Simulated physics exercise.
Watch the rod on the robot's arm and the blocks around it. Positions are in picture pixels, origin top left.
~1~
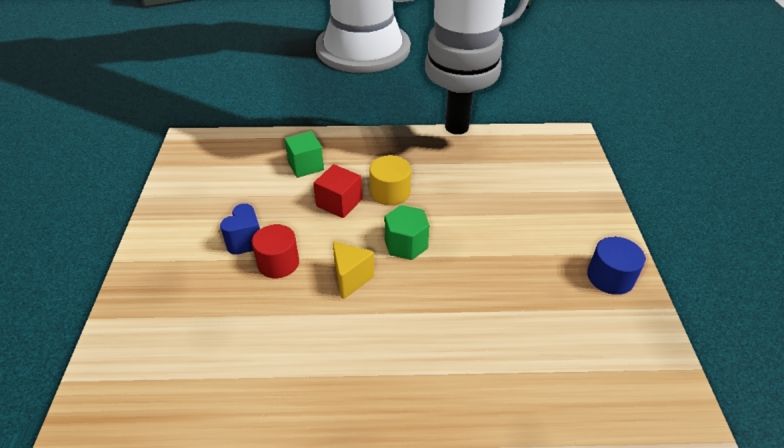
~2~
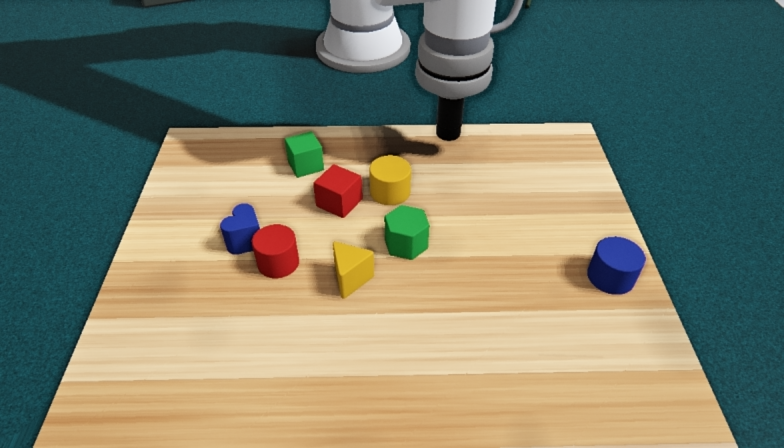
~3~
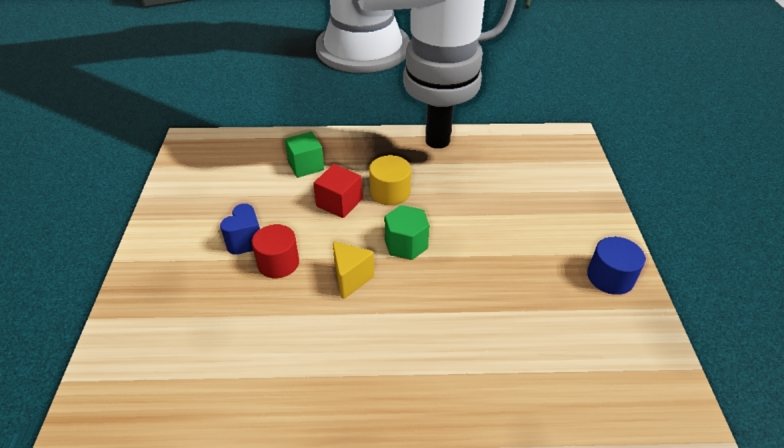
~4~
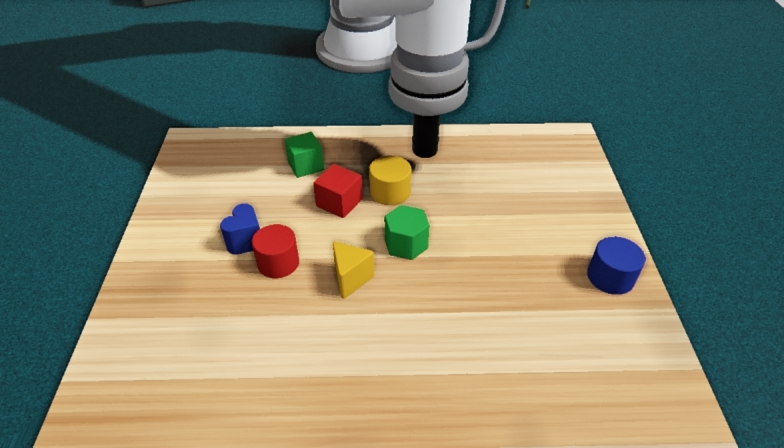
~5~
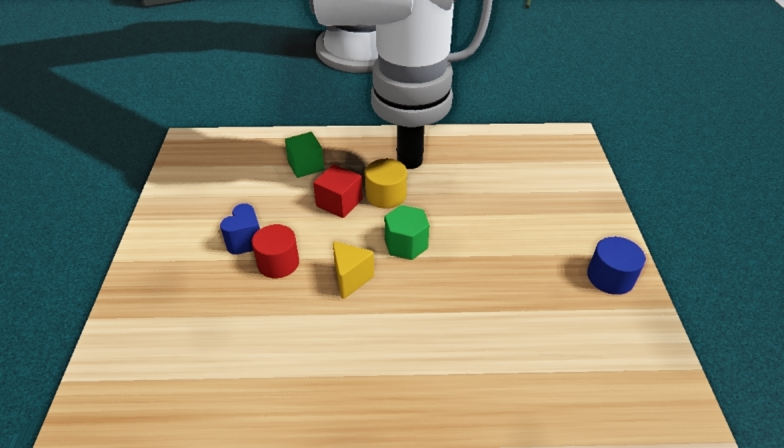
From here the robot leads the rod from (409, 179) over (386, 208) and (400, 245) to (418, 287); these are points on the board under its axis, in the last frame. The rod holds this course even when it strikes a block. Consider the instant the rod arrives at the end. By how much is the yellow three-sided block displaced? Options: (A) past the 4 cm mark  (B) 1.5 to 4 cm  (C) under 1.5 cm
Letter C.
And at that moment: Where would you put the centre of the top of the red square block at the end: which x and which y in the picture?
I'd place it at (317, 187), taking the centre of its top.
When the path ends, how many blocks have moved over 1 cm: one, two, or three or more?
The answer will be at least three.
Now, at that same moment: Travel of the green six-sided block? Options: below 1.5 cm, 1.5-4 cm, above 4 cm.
It is going to finish beyond 4 cm from where it is now.
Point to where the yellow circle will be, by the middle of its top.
The middle of its upper face should be somewhere near (355, 209).
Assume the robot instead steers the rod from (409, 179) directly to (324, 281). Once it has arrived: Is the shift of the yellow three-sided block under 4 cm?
Going by the path, yes.
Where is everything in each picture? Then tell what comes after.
Rod's lower end at (457, 128); red square block at (337, 178); yellow three-sided block at (349, 255); yellow circle at (390, 168); green six-sided block at (407, 219), in the first frame.
Rod at (448, 135); blocks still, in the second frame.
Rod at (438, 142); blocks still, in the third frame.
Rod at (425, 151); blocks still, in the fourth frame.
Rod at (410, 162); red square block at (337, 178); yellow three-sided block at (349, 255); yellow circle at (386, 171); green six-sided block at (407, 219), in the fifth frame.
On the path given first. One third of the way, rod at (386, 192); red square block at (318, 187), turned 60° clockwise; yellow circle at (357, 200).
Two thirds of the way, rod at (400, 228); red square block at (317, 187), turned 60° clockwise; yellow circle at (355, 209); green six-sided block at (421, 244).
At the end, rod at (419, 270); red square block at (317, 187), turned 60° clockwise; yellow three-sided block still; yellow circle at (355, 209); green six-sided block at (446, 288), turned 15° anticlockwise.
